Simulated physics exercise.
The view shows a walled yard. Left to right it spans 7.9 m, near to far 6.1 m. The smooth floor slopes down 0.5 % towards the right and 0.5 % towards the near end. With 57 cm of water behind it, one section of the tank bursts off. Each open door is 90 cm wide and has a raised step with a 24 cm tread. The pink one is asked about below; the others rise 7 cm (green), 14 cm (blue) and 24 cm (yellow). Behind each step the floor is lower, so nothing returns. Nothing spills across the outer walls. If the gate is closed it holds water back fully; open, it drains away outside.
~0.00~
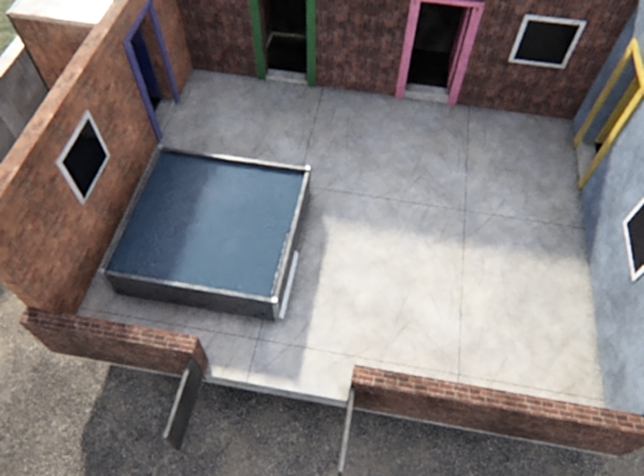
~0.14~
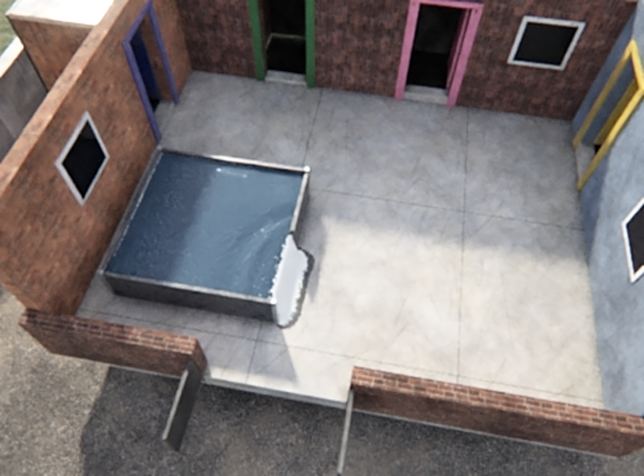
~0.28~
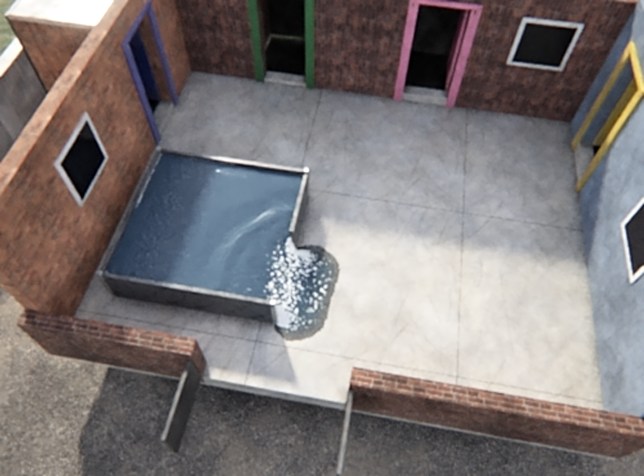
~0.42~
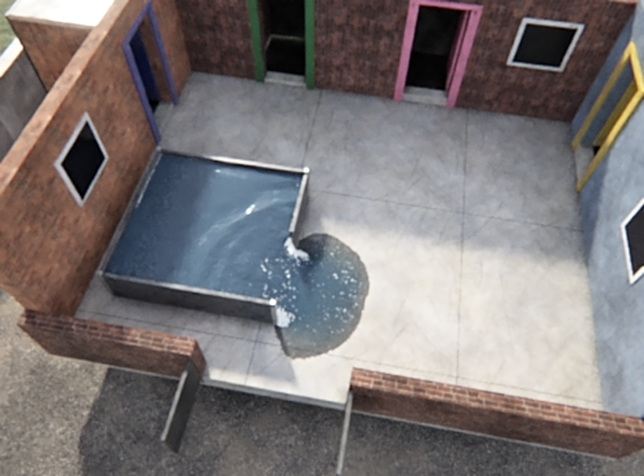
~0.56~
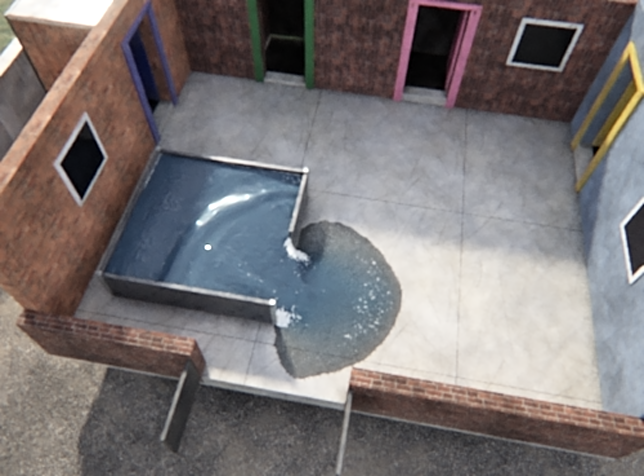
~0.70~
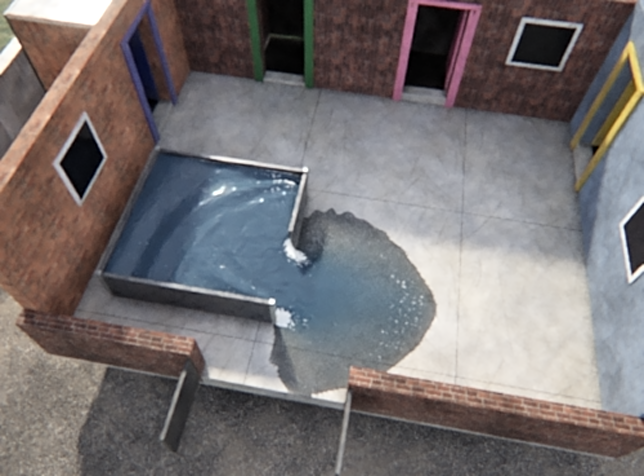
At the start, a tank of still water sits on the left side of a walled yard with coloured doorways. A section of its right side gives way and water gushes out in white froth, then spreads across the pale floor in a widening rounded pool, while ripples sweep over the tank.
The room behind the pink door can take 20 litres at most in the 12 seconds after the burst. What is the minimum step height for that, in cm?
It would have to be roughly 6 cm high.
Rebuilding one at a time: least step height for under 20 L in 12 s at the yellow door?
About 12.5 cm at yellow.
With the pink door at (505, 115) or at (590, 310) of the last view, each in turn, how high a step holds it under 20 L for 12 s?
About 14.5 and 18 cm.
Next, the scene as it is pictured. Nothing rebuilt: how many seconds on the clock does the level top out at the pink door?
Near 6.5 s.
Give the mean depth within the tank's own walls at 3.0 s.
Roughly 32 cm on average.
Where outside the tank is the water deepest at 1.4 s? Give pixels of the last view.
Near (292, 307).
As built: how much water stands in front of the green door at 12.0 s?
Some 4.0 cm.
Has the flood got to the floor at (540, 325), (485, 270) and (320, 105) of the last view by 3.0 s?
In that order: Wet, under water, dry.
After 1.4 s water covers 25 % of the floor, deepest (35 cm) near (292, 307); it has not reached the pink door.
After 3.0 s water covers 40 % of the floor, deepest (38 cm) near (566, 400); it has not reached the pink door.
After 12.0 s water covers 90 % of the floor, deepest (13 cm) near (172, 111); 7 cm at the pink door, 0 litres in over its 17 cm step.
At the pink door as built, the water arrived by 5.5 s and peaked near 12 cm at 6.6 s.
Run again over the same 12 s with other heights there, 32 litres in over 5 cm, 6 litres over 8 cm. The limit of 20 litres is kept from about 6 cm up.
